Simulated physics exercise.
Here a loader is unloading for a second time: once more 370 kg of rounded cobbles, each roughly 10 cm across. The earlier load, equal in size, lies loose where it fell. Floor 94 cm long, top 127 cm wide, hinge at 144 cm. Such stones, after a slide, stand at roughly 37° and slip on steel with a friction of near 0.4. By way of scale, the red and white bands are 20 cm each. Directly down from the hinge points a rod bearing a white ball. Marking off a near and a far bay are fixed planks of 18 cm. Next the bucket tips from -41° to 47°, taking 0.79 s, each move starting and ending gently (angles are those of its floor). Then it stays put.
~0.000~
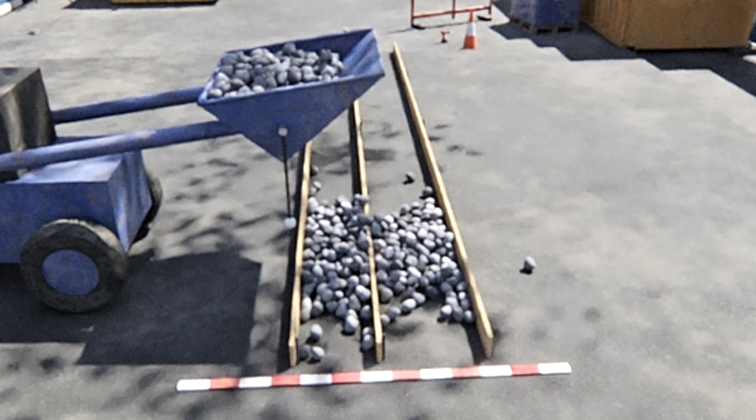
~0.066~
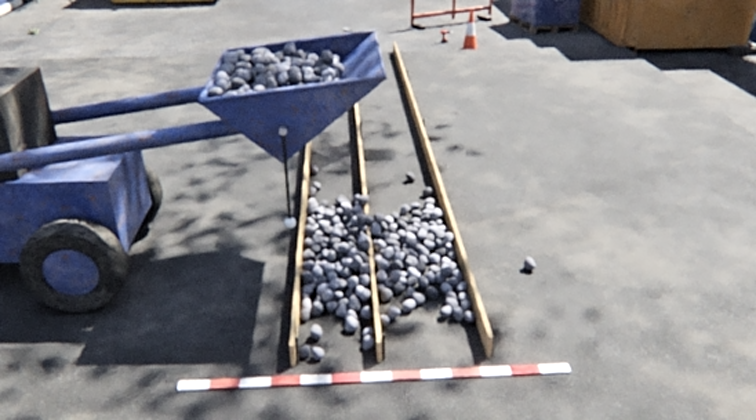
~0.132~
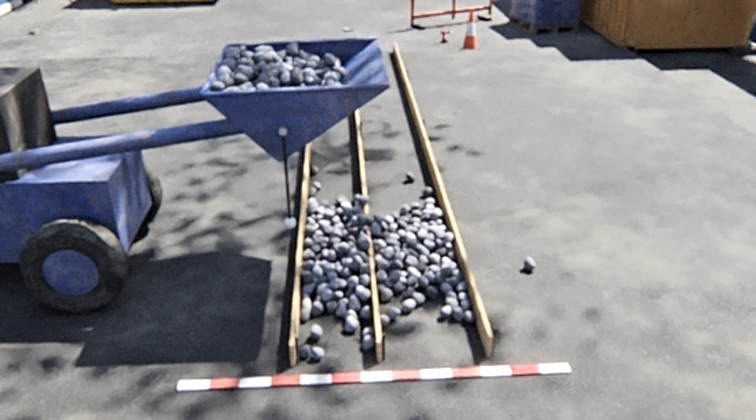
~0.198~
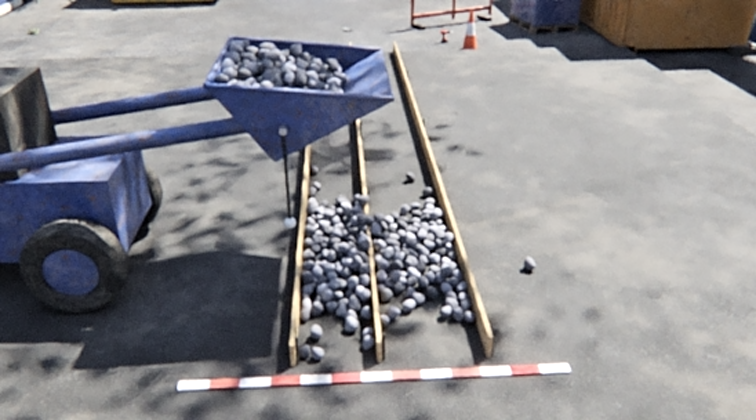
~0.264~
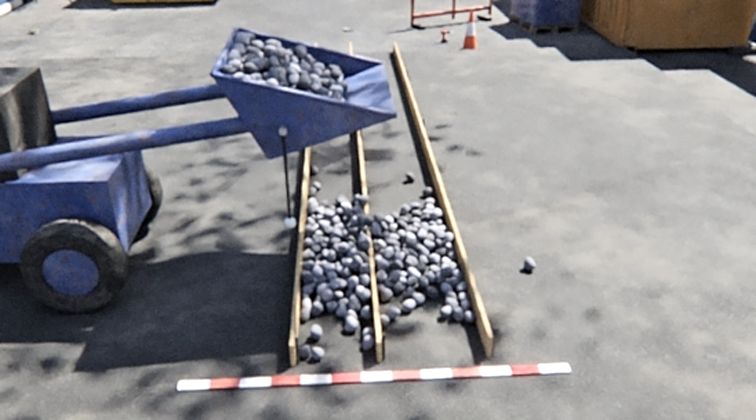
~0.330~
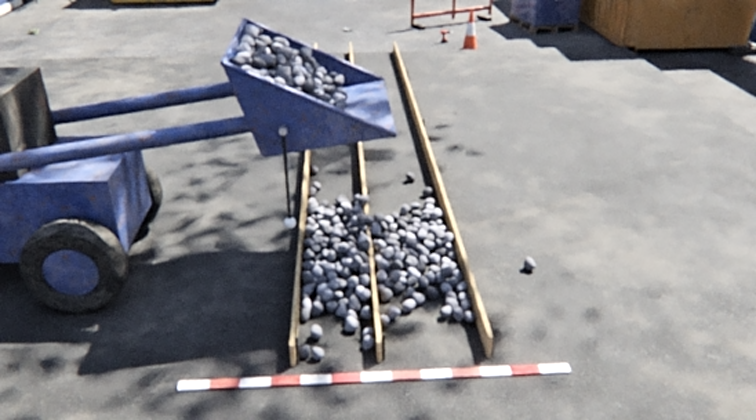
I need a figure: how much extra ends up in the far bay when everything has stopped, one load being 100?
Roughly 91 per cent of a load more.
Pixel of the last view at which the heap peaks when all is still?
Around (399, 227).
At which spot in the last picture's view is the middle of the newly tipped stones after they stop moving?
Centre at roughly (411, 240).
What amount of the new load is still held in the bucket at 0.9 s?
It holds some 75 per cent.
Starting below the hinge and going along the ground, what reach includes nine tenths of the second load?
Ahead of it by roughly 130 cm.
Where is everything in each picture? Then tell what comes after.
Lip at (384, 74), floor tilted -41°, highest stones at (272, 59). The earlier load is highest near (361, 232), 22 cm above ground level, 60 % in the near bay, 40 % in the far bay, in the first frame.
The bucket is at -39°, its lip at (386, 77); the top of the load is at (260, 59); the stones move at 0.2 m/s on average, in the second frame.
Lip at (390, 86), floor tilted -34°, highest stones at (253, 57); the stones move at 0.3 m/s on average, in the third frame.
The bucket is at -27°, its lip at (394, 99); the top of the load is at (248, 54); the stones move at 0.5 m/s on average, in the fourth frame.
The bucket is at -18°, its lip at (397, 116); the top of the load is at (249, 45); the stones move at 0.5 m/s on average, in the fifth frame.
The bucket is at -8°, its lip at (396, 135); the top of the load is at (255, 40); the stones move at 0.6 m/s on average, in the sixth frame.
After 0.6 s the floor is at 33°; in per cent of one load, 100 in the bucket, 60 in the near bay, 40 in the far bay; the foremost stones are at (463, 260).
After 0.9 s the floor is at 47°; in per cent of one load, 77 in the bucket, 76 in the near bay, 47 in the far bay; the foremost stones are at (463, 260).
After 1.2 s the floor is at 47°; in per cent of one load, 8 in the bucket, 74 in the near bay, 118 in the far bay, 1 past the last board; the foremost stones are at (468, 247).
After 4.1 s the floor is at 47°; in per cent of one load, 0 in the bucket, 63 in the near bay, 131 in the far bay, 6 past the last board; the foremost stones are at (560, 251). Net gain in the far bay, 91.
